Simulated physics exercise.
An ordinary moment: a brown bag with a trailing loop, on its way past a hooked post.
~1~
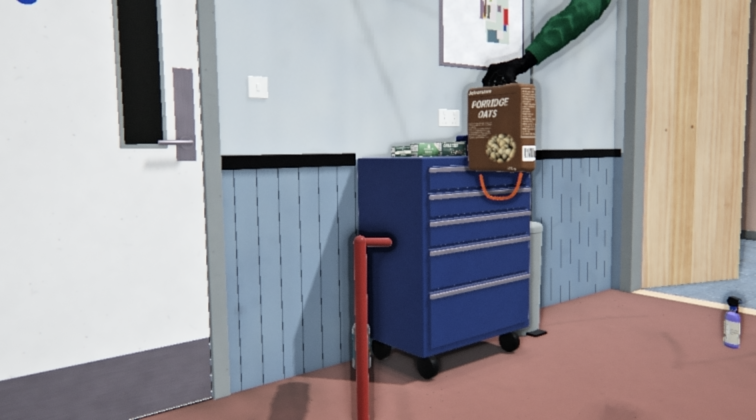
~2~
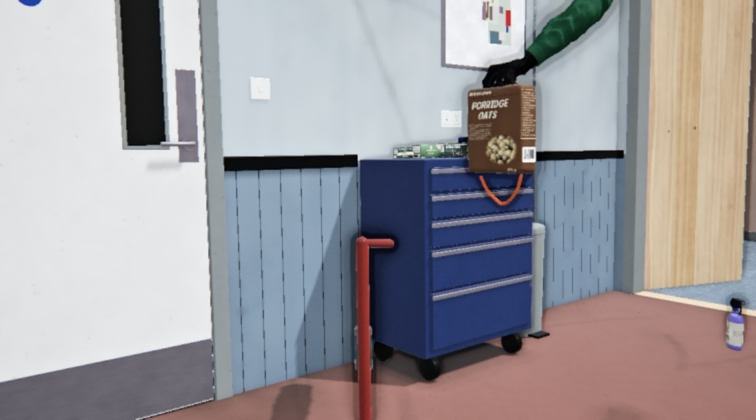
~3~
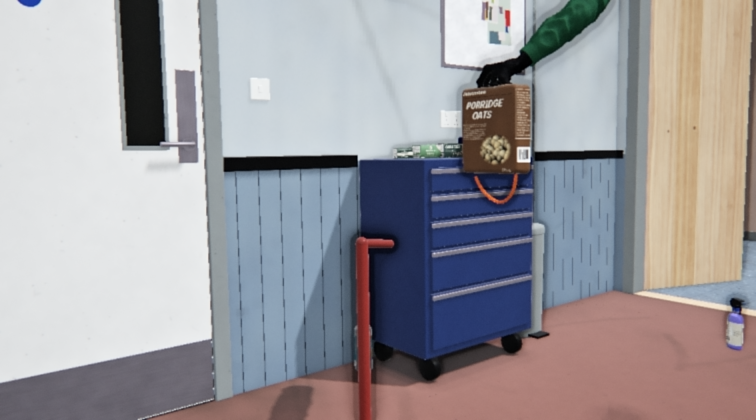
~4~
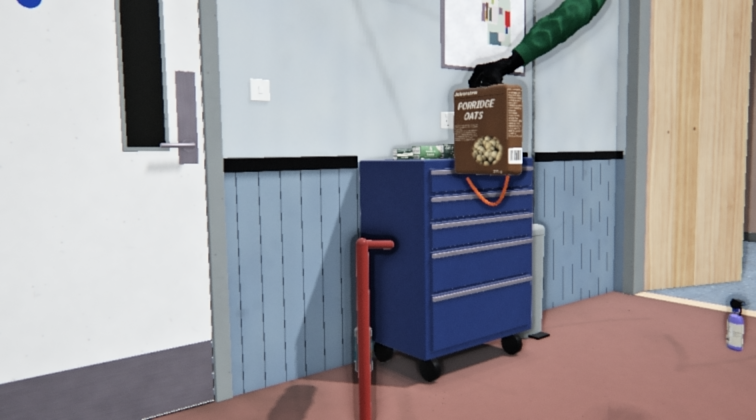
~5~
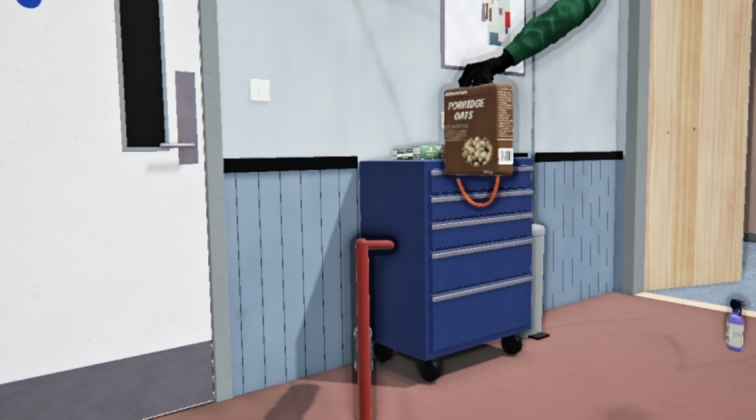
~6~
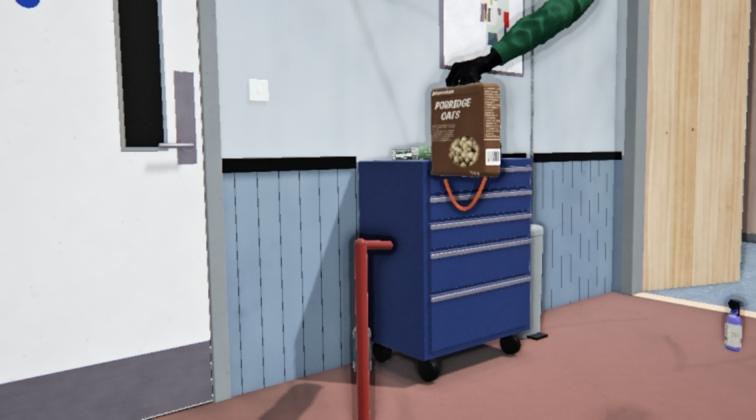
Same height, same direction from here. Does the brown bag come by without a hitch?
It's going to get through cleanly, I reckon.
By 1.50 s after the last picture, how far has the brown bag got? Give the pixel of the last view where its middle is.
Its middle sits near pixel (275, 129) of the last view.
Then, 0.80 s on from there, bag over the post near (375, 130).
Then, 1.50 s on from there, bag past the post near (275, 129).
In the end, bag past the post near (232, 128). The brown bag passes clear.
